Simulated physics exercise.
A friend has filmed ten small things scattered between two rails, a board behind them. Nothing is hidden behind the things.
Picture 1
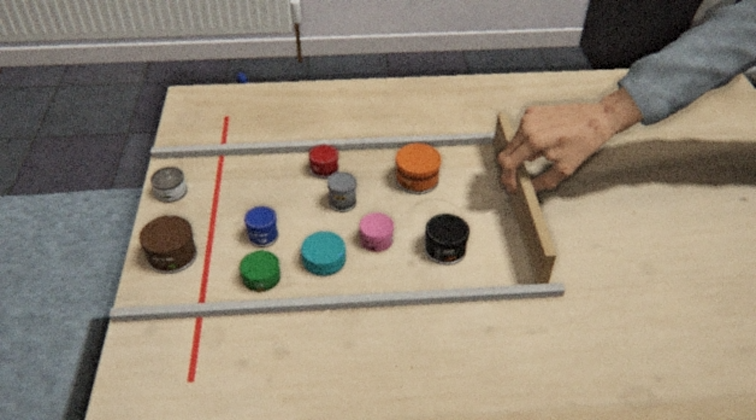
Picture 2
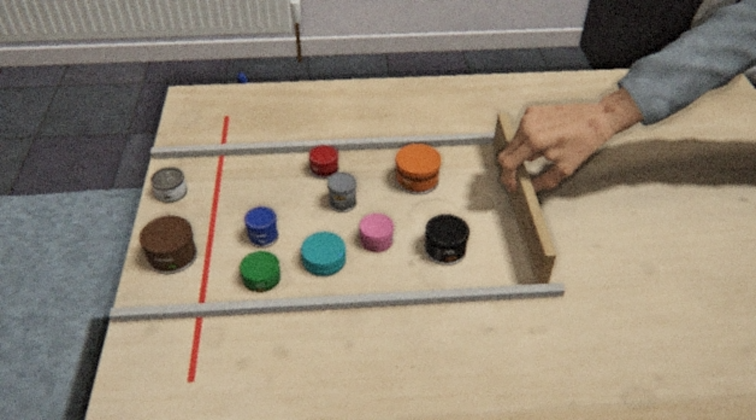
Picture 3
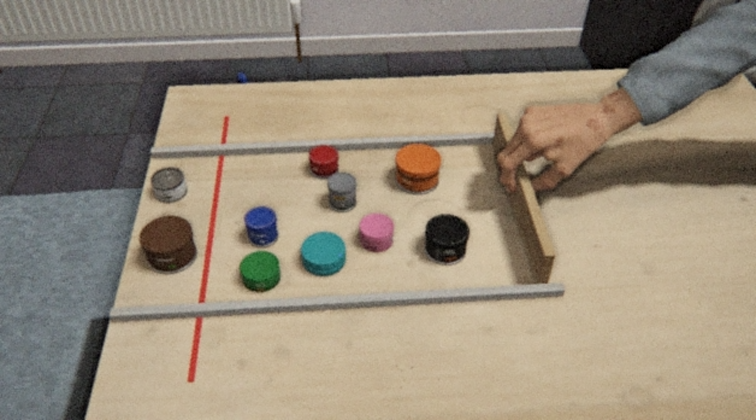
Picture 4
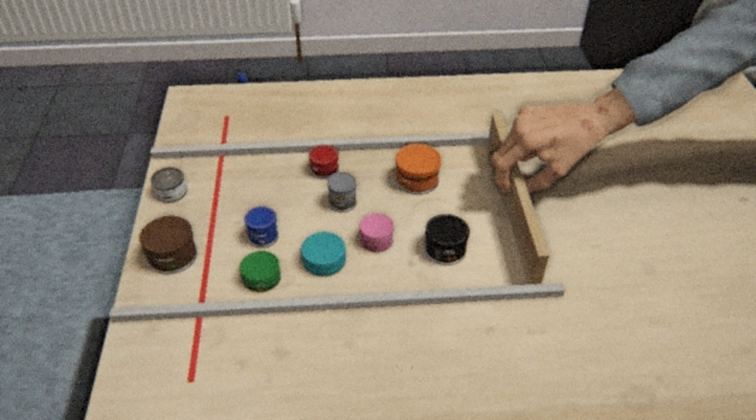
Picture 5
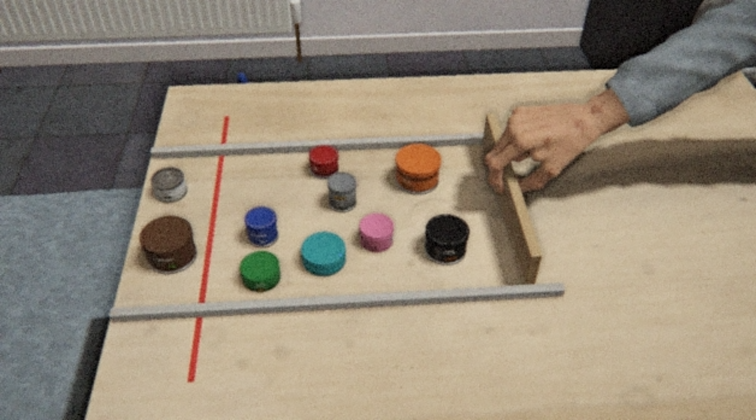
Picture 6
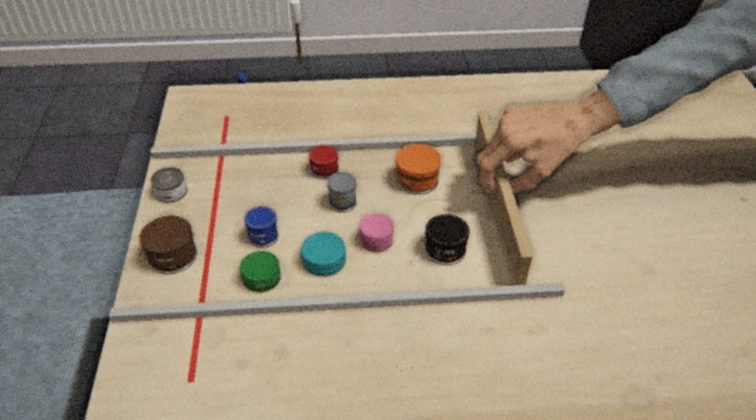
A hand reaching in from the right slides an upright wooden board slightly left between two grey rails on a light wooden table, seen from above at an angle by a still camera. White and brown pots sit left of a red line, with red, blue, green, grey, teal, pink, orange and black ones to its right. The board starts almost still, then creeps left, touching none of the pots, which stay put.
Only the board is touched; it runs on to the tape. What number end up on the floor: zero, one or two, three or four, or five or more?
As it turns out, the number that fall off is one or two.
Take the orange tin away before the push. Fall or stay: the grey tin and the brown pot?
The grey tin does not fall, the brown pot tumbles off.
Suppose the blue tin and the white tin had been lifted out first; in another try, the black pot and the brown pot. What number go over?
It would be 1 and 0.
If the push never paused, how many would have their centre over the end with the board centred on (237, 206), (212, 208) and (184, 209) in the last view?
Past the end: 0, 2 and 4.
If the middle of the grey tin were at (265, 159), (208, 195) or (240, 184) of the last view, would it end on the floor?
Place by place, it is kept; holds on; stays on.
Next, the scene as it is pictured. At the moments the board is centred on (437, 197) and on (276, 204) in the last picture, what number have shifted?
The counts are 2 and 8.
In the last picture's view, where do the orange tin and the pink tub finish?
The orange tin at (192, 180), the pink tub at (193, 230).
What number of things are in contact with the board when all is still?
It touches 5.
Soon after, none off yet; white tin at rest near (169, 185); brown pot at rest near (169, 245); blue tin at rest near (262, 227).
In the end, the number that fall off is one or two; gone, green tub and brown pot.
